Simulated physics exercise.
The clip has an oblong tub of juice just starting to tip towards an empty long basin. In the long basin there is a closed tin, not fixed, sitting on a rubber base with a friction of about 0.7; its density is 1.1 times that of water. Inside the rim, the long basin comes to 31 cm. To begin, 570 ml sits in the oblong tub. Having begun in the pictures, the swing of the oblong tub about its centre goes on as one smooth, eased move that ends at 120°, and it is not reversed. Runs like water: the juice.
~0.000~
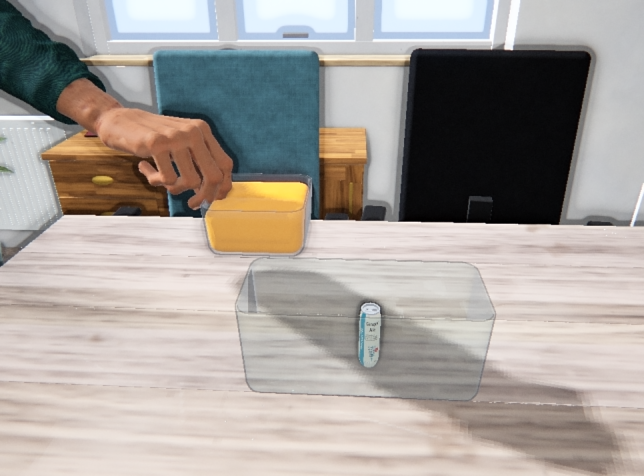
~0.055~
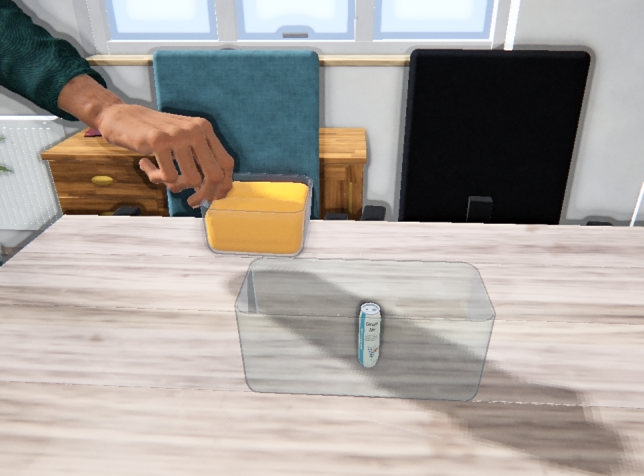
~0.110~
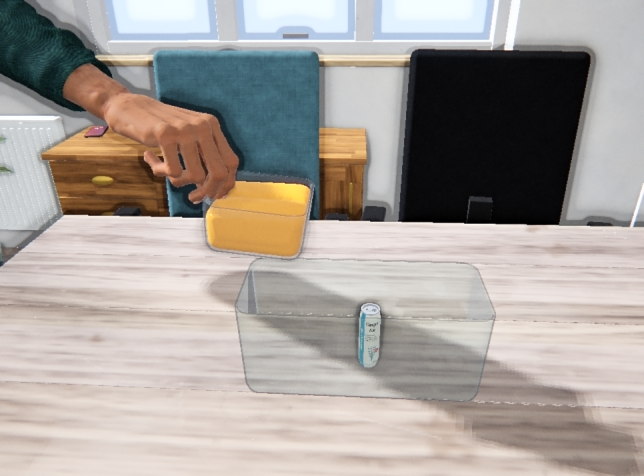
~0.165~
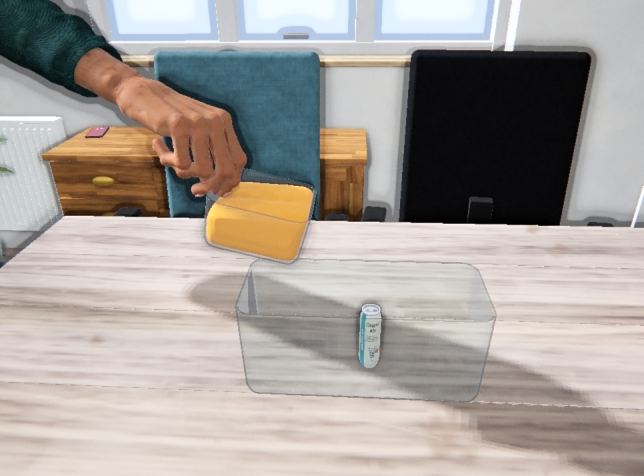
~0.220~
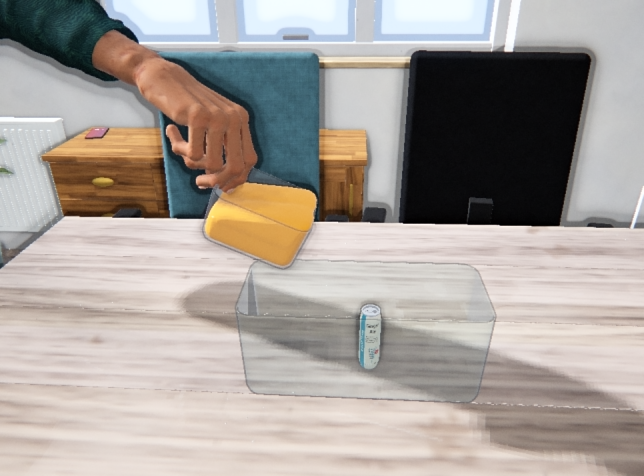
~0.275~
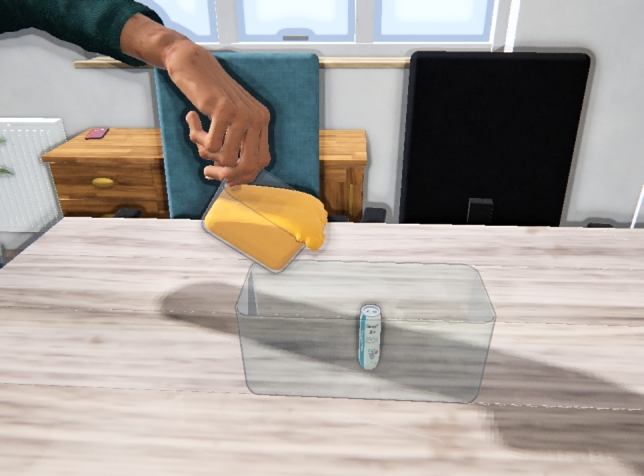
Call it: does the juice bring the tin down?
Call: Brought down.
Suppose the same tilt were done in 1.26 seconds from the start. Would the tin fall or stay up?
In that case the tin does not tip.
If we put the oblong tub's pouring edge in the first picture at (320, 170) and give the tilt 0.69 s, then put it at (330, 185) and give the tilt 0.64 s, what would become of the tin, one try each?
The tin stays vertical the first time and stays vertical the second time.
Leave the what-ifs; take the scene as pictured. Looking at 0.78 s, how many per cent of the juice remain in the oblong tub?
0 per cent or thereabouts.
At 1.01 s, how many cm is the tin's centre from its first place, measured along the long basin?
It has moved some 7 cm.
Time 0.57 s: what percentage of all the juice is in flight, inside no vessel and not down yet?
I'd put it at about 20 percent.
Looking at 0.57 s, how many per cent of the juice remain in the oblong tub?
10 %.
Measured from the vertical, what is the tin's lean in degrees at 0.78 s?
It tilts roughly 20° from upright.
By 0.57 s the tilt is 103° and 10 per cent is still to pour; the tin stands where it began.
By 0.78 s the tilt is 120° and 0 per cent is still to pour; the tin leans 18°.
By 1.01 s the tilt is 120° and 0 per cent is still to pour; the tin lies on its side.
By 1.25 s the tilt is 120° and 0 per cent is still to pour; the tin lies on its side.
At rest the tin lies on its side.
